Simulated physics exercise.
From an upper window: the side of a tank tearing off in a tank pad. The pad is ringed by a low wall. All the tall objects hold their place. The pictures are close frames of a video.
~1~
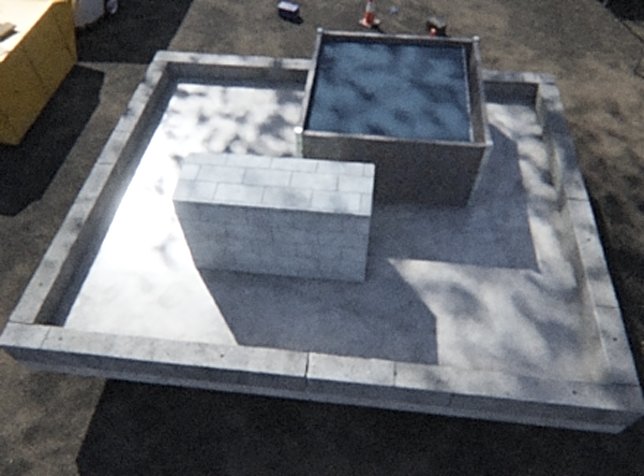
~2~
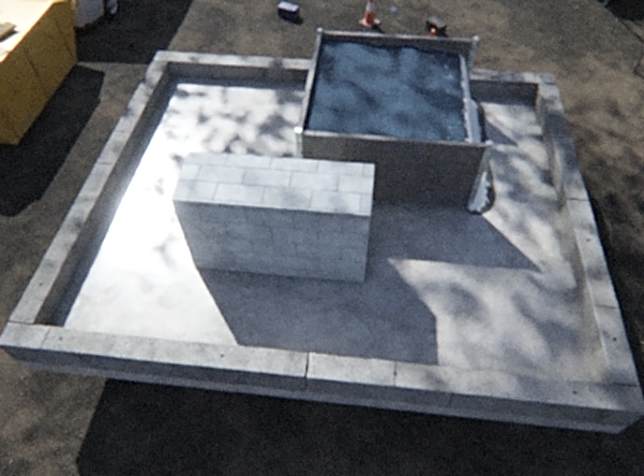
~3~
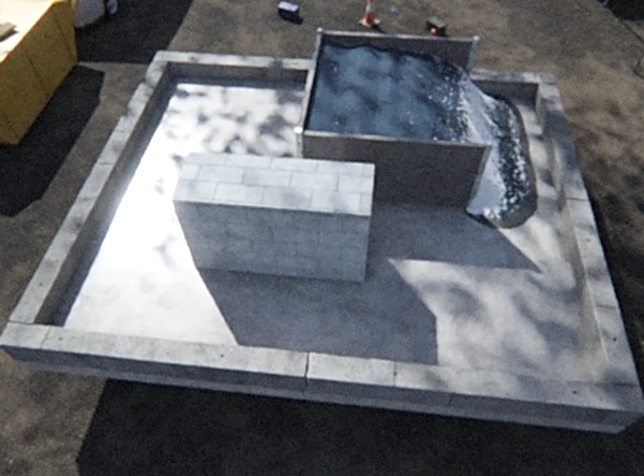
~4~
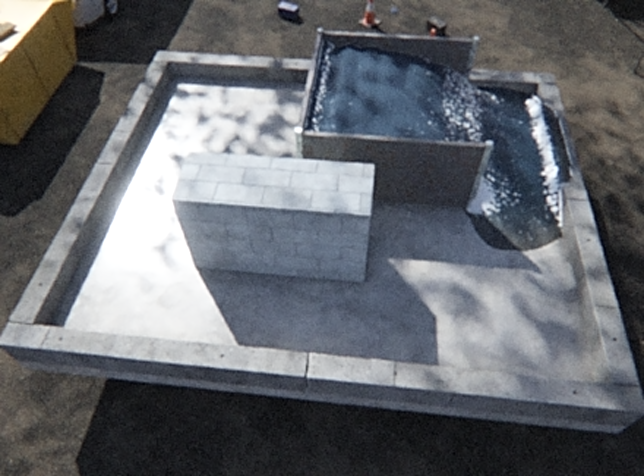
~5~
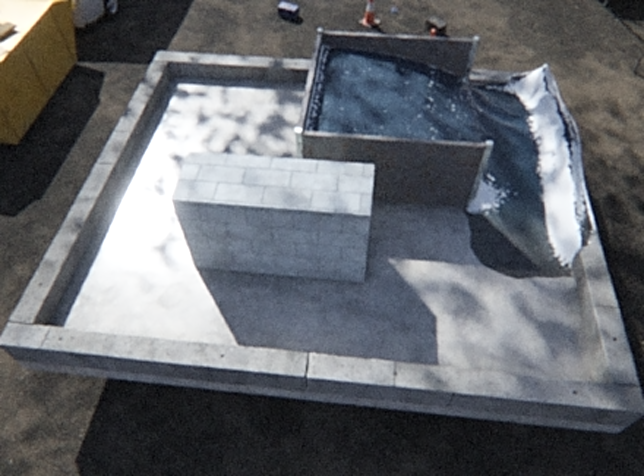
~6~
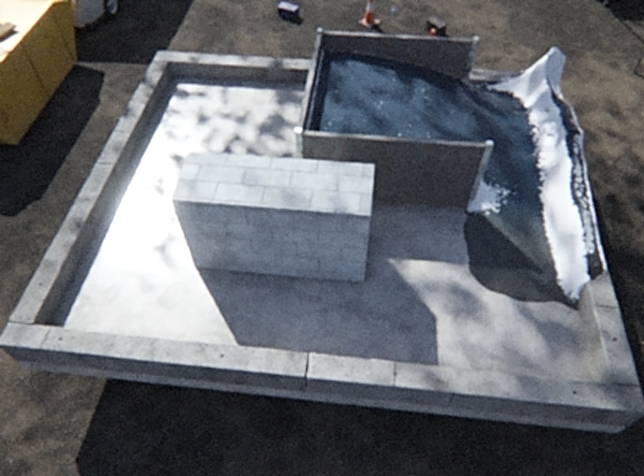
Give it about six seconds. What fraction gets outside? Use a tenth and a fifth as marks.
It loses more than a fifth.
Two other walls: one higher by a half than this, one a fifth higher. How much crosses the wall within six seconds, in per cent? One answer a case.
Roughly 20 per cent, then 28 per cent.
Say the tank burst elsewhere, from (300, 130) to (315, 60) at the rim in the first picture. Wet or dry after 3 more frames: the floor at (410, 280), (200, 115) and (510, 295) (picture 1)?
In turn: Not flooded, wet, free of water.
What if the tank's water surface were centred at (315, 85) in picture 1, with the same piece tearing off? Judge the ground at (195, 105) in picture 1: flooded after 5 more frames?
There: Free of water.
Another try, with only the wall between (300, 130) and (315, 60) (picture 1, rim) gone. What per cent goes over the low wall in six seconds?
I make it 20 per cent.
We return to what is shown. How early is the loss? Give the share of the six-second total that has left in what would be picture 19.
Some 90 per cent.
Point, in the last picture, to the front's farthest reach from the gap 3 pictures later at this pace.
Around (587, 391).
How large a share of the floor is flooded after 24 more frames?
About 65 per cent.
A moment on, water covers 20 % of the floor; the low wall has let 12 % over.
Next, water covers 25 % of the floor; the low wall has let 20 % over.
Then, water covers 40 % of the floor; the low wall has let 37 % over.
Later, water covers 55 % of the floor; the low wall has let 39 % over.
In the end, water covers 75 % of the floor; the low wall has let 40 % over.
